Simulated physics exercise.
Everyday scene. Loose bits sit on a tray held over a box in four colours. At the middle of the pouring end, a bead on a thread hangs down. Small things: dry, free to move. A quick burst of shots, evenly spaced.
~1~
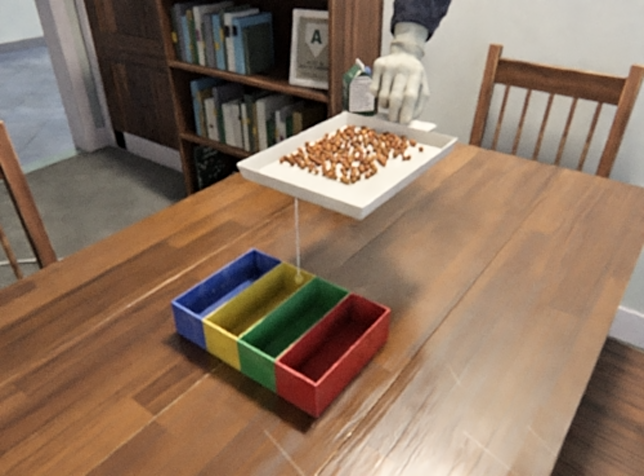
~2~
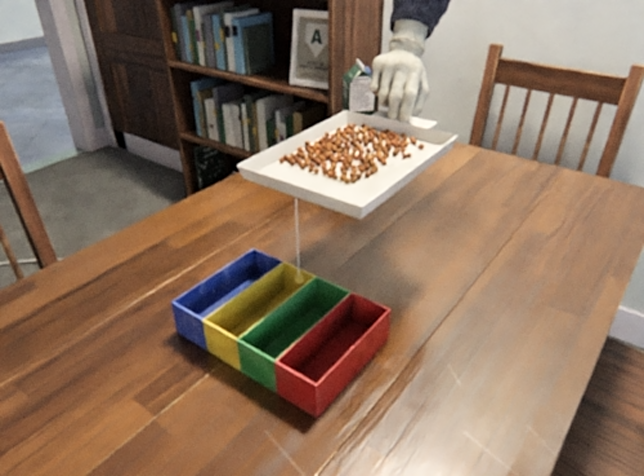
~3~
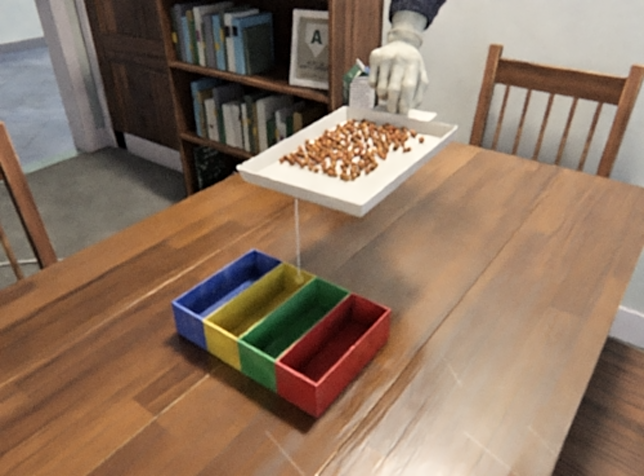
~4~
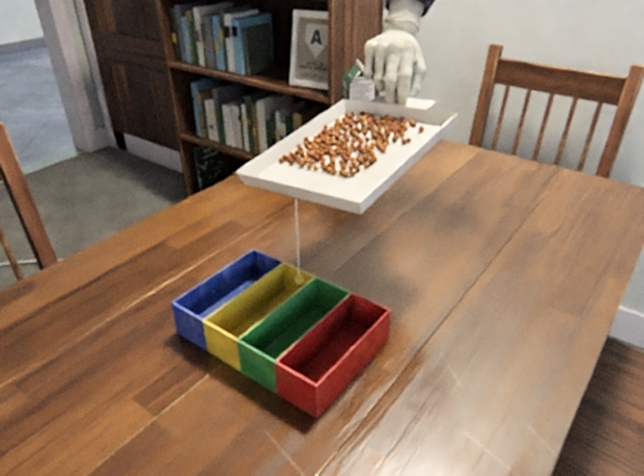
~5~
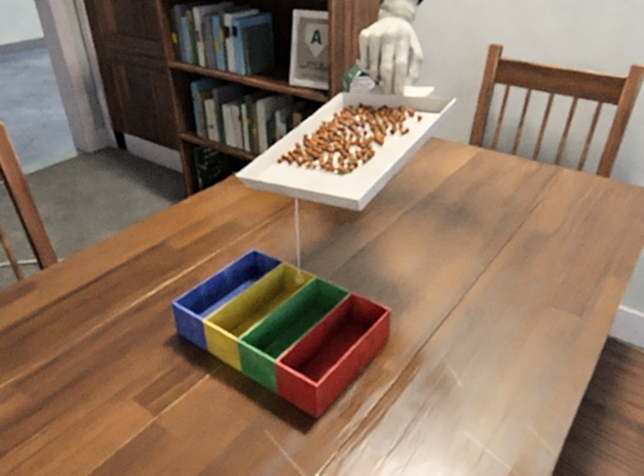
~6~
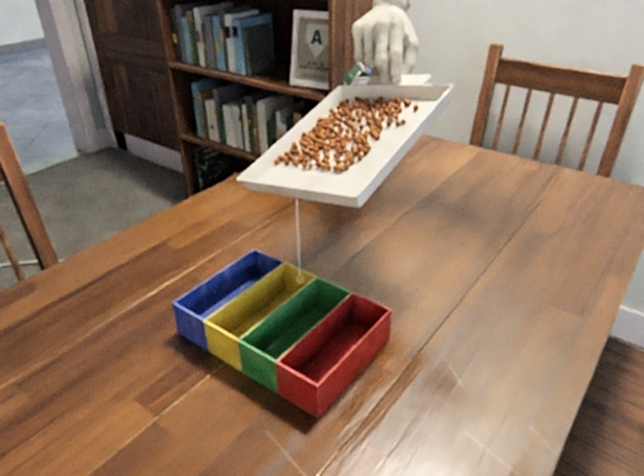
At a wooden table, a pale hand gradually tilts a white tray of brown bits.
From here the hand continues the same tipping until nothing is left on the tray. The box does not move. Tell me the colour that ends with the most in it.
That would be blue.
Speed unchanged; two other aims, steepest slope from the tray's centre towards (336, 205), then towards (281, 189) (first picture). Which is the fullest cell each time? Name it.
Try 1 - red; try 2 - that blue cell.
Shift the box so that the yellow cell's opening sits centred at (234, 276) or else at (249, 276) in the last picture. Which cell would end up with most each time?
Try 1 - the yellow one; try 2 - the yellow cell.
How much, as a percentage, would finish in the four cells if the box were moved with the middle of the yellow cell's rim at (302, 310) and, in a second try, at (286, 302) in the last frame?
First about 0, then 60 per cent.
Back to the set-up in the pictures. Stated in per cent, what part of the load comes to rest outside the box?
Close to 0 percent, I reckon.
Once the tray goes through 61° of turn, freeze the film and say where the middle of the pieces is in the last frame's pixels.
(273, 173).
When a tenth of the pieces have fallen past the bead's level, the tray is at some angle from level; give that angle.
Around 75° of tilt.
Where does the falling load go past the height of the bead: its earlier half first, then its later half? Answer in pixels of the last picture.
The first part passes (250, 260); everything after passes (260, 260).
Soon, tray tipped steeply; nearly all on the tray; a stray few in the blue cell; a stray few falling or outside the box.
A while on, tray tipped right over; about a quarter on the tray; about two thirds in the blue cell; a stray few in the yellow cell; about a quarter falling or outside the box.
Towards the end, tray tipped past a quarter turn; nearly all in the blue cell; a stray few in the yellow cell; a stray few falling or outside the box.
Finally, tray tipped past a quarter turn; nearly all in the blue cell; a stray few in the yellow cell; none in the red cell; none in the green cell; a stray few outside the box.
